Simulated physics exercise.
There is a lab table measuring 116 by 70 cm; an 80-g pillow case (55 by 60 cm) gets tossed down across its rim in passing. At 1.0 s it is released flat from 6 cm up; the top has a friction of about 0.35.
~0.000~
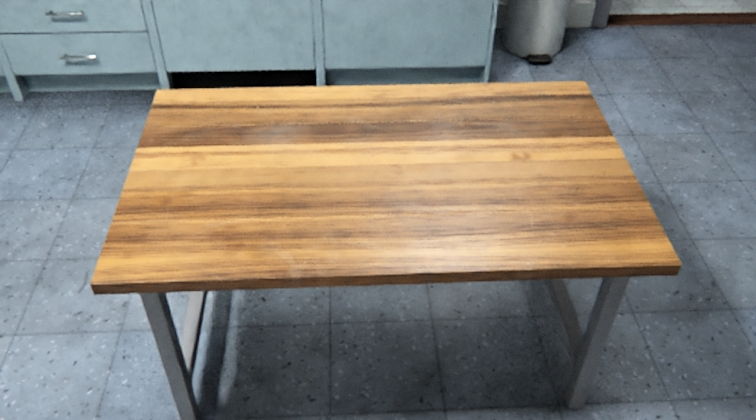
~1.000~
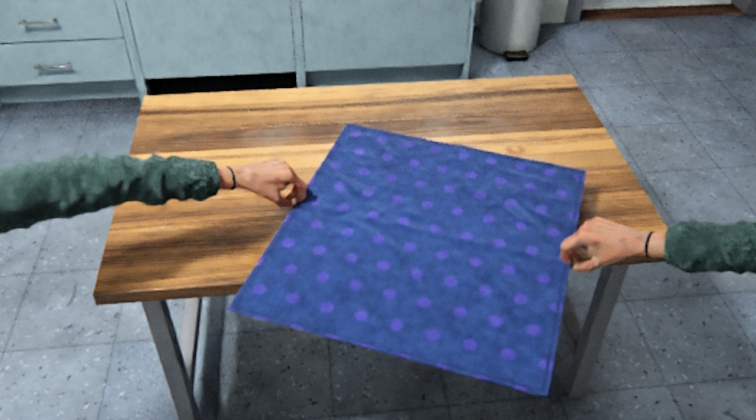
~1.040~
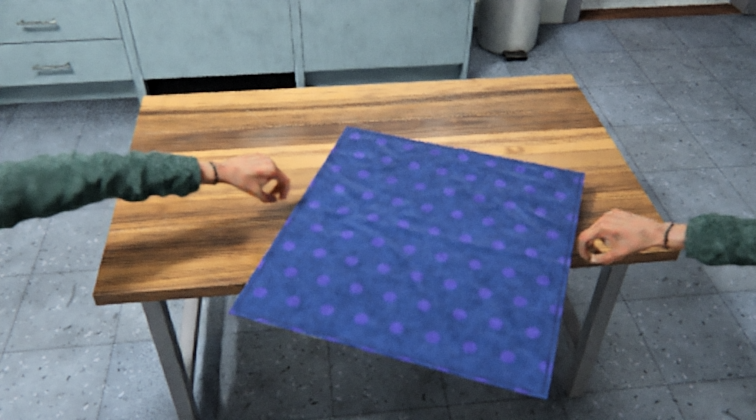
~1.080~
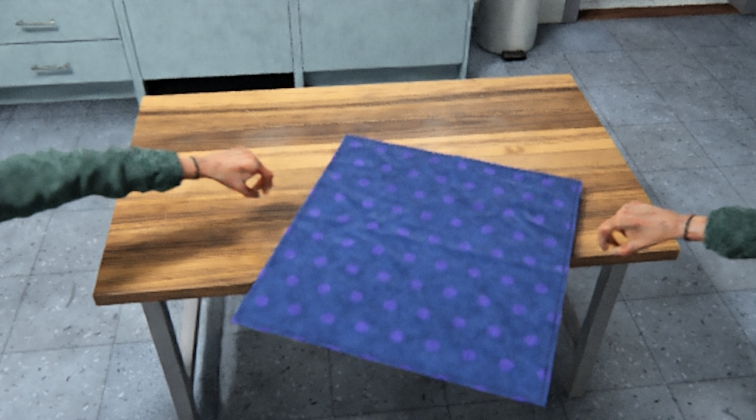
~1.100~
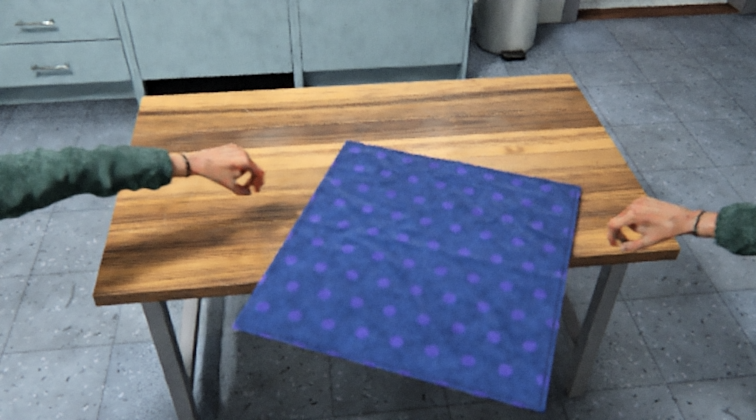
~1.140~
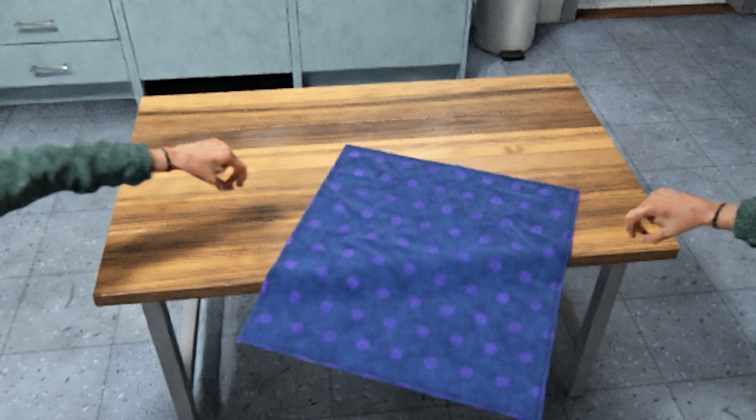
On a wooden table, two hands in green sleeves held out a blue pillow case with purple dots, then let go and drew apart as the cloth settled slightly, overhanging the front edge.
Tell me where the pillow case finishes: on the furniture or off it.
Watch, it goes.
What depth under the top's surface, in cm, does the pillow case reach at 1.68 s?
42 cm, approximately.
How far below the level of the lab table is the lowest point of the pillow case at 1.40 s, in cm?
Roughly 38 cm.
At 1.4 s, 45 % of the pillow case is still over the top.
At 1.7 s, 25 % of the pillow case is still over the top.
At 1.9 s, 0 % of the pillow case is still over the top.
At 2.2 s, 0 % of the pillow case is still over the top.
At 4.4 s, 0 % of the pillow case is still over the top.
